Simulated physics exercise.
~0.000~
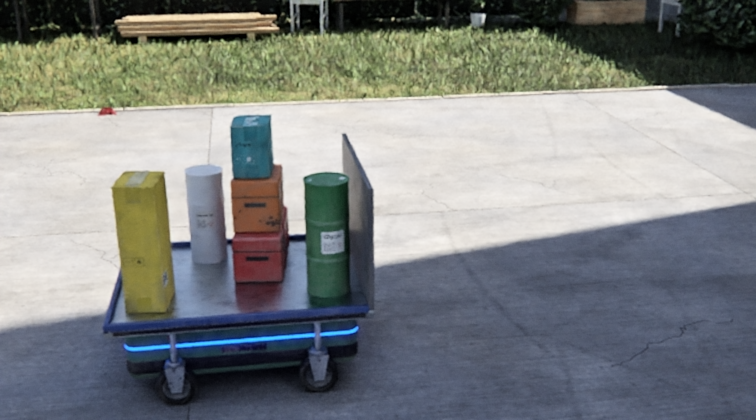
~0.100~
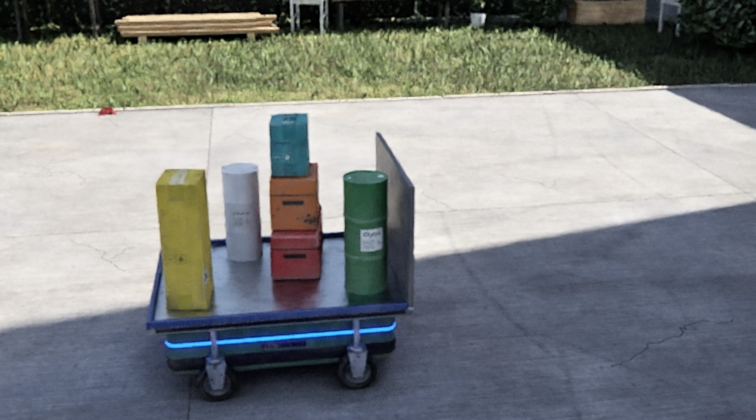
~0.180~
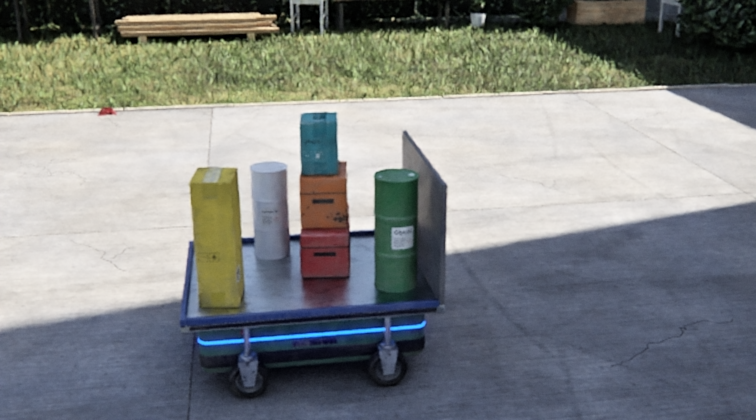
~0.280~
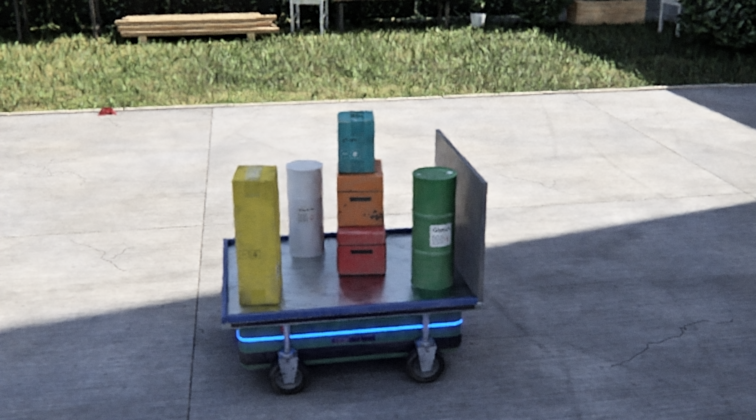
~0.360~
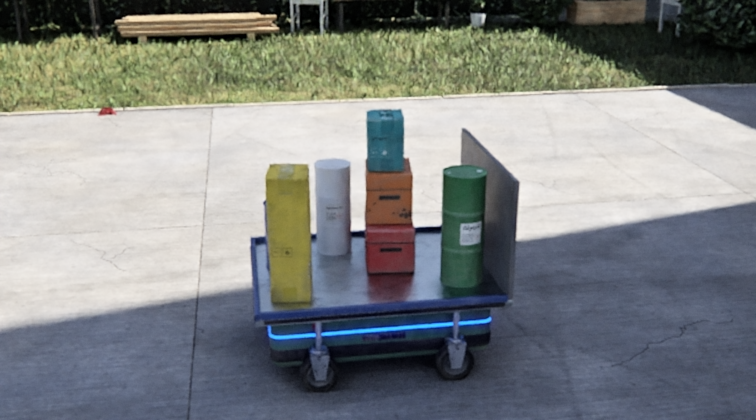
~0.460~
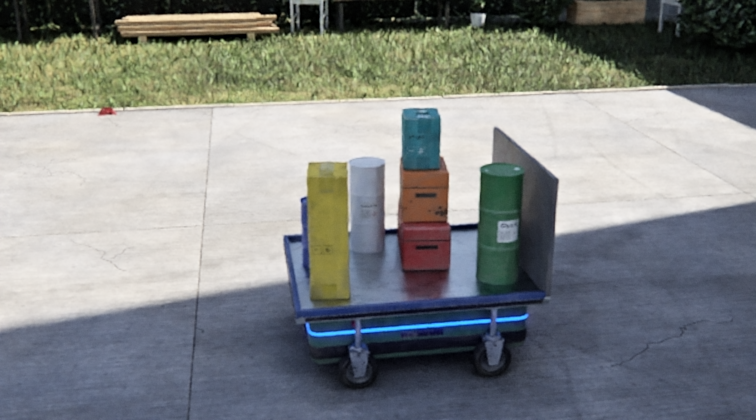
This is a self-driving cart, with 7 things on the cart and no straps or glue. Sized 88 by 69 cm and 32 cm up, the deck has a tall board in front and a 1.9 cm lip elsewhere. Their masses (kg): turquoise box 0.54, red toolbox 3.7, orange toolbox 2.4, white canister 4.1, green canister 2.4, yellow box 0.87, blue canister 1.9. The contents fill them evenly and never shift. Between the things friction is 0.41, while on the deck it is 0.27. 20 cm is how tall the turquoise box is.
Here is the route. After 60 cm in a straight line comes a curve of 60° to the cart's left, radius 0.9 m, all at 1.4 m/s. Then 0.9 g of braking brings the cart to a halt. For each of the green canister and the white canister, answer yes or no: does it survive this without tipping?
Green canister - no; white canister - yes.
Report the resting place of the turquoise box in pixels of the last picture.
Resting point, approx. (564, 74) px.
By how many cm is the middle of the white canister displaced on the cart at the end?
It ends about 26 centimetres from where it started.
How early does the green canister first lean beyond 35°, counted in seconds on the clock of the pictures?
Around 1.0 s on the clock.
Around 0.86 s, 120 cm covered, turned 29°; green canister at 12° to upright near (621, 190); turquoise box shifted 6 cm; orange toolbox shifted 5 cm.
Around 1.36 s, 190 cm covered, turned 60°; green canister now off the deck; turquoise box shifted 8 cm; orange toolbox shifted 6 cm.
Around 1.56 s, 195 cm covered, turned 60°, stopped; white canister shifted 15 cm near (508, 143); turquoise box shifted 21 cm; orange toolbox shifted 18 cm.
Around 1.76 s, 195 cm covered, turned 60°, stopped; white canister shifted 25 cm near (513, 138); yellow box at 7° to upright; turquoise box shifted 31 cm.
Finally (3.5 s), off the deck and tipped over, green canister; not toppled but over 10 cm from the start, turquoise box, red toolbox, orange toolbox, white canister, yellow box and blue canister. In the last view, green canister near (748, 205), white canister near (513, 138).
